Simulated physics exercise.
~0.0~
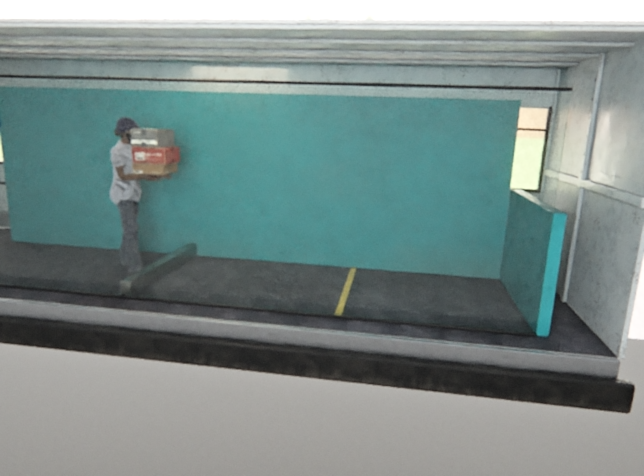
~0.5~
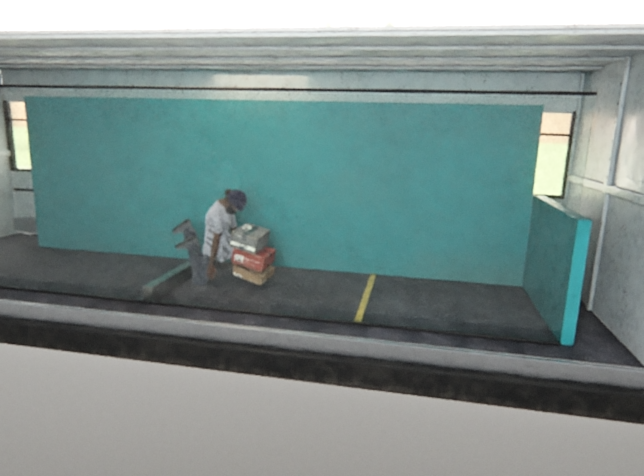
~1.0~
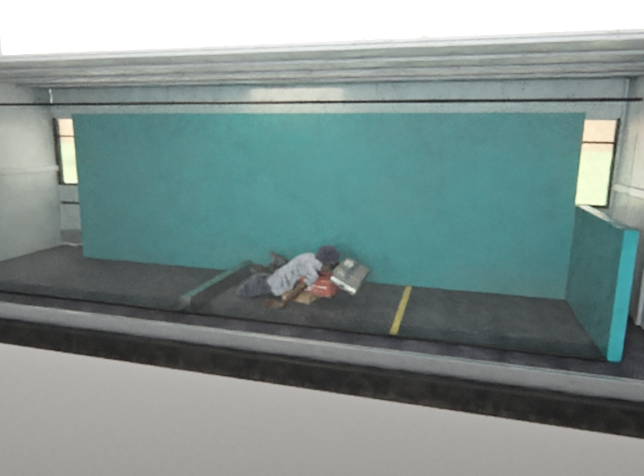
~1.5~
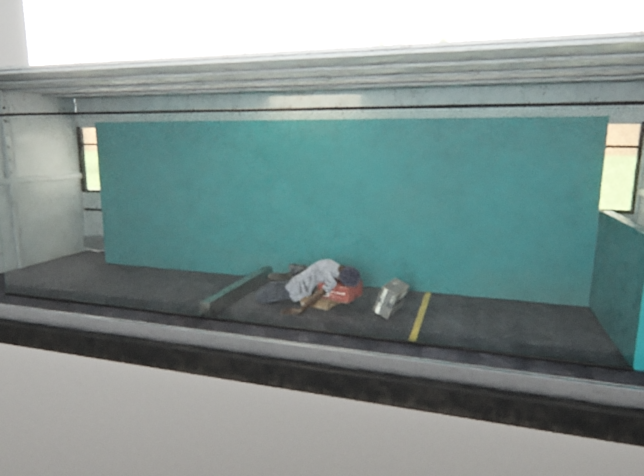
In a long room with a teal wall, a person carrying a stack of boxes stepped over a low bar, pitched forward and fell to the right, ending face down on the boxes while the grey one slid off, stopping short of the yellow line.
